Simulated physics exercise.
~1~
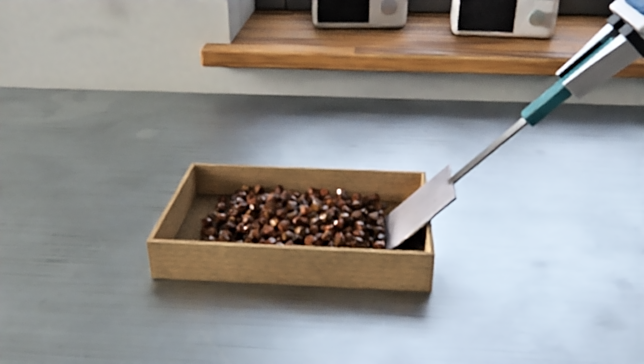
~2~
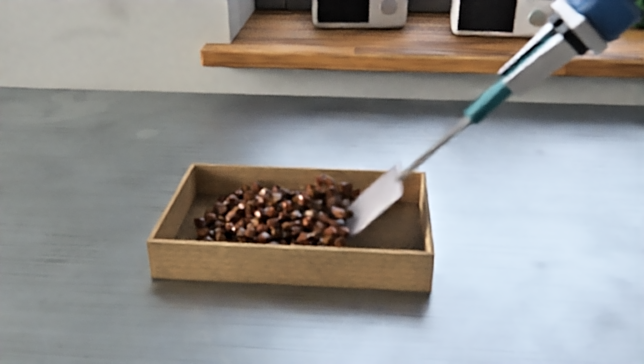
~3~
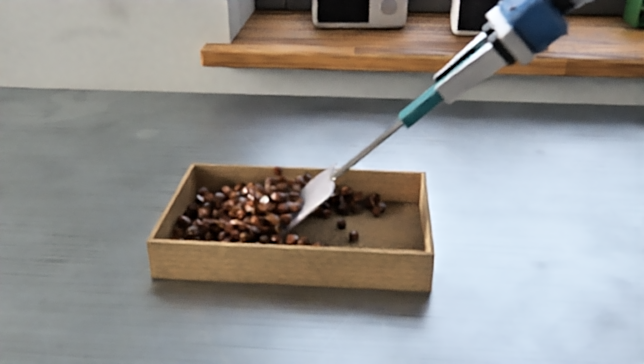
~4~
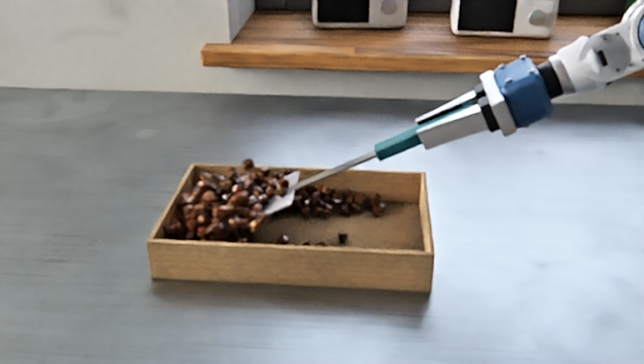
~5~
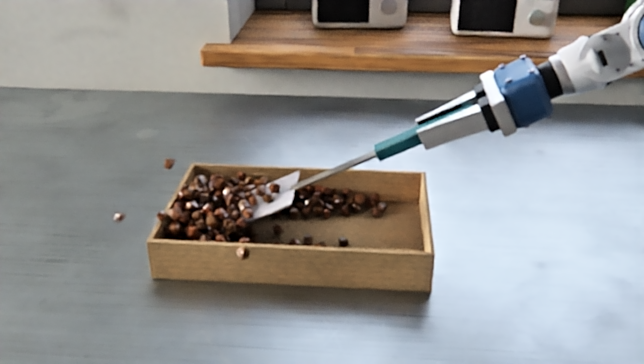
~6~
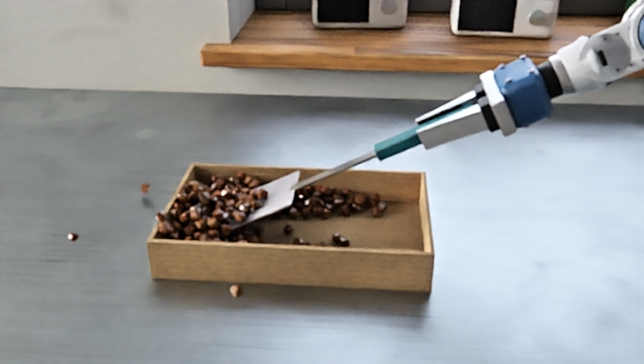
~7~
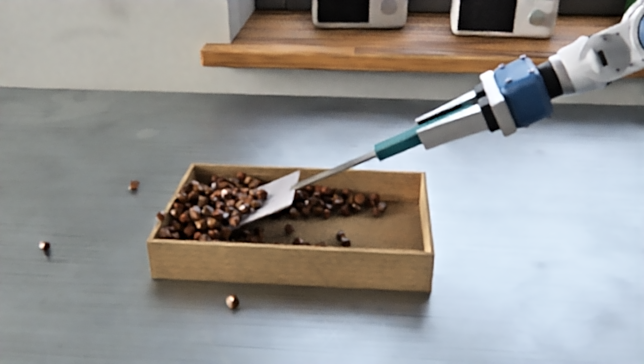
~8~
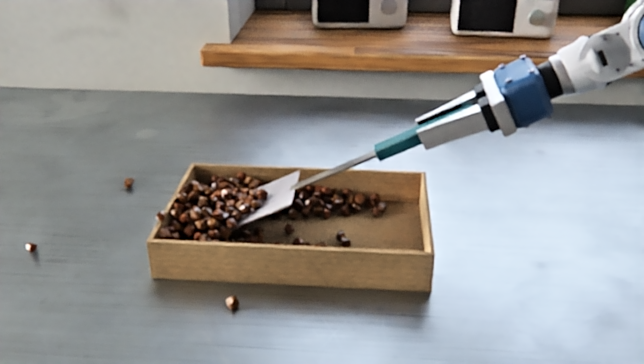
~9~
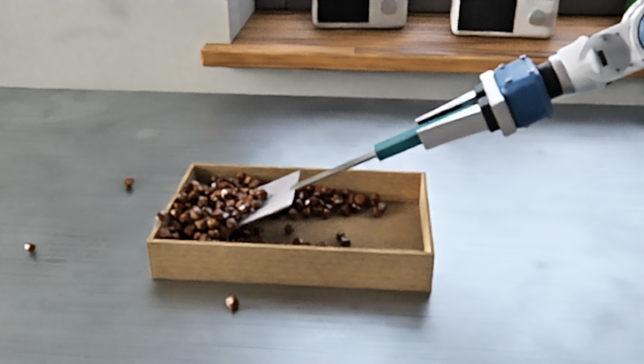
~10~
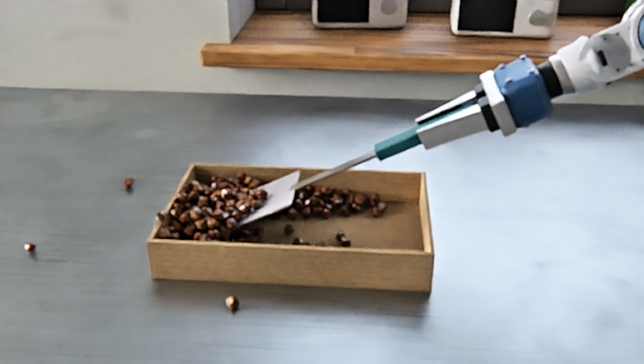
A robot arm pushed a spatula leftward through a wooden tray of small brown pellets, heaping them against the left side, then stopped as a few hopped over the edges, leaving three lying on the grey table while the rest stayed in the tray.
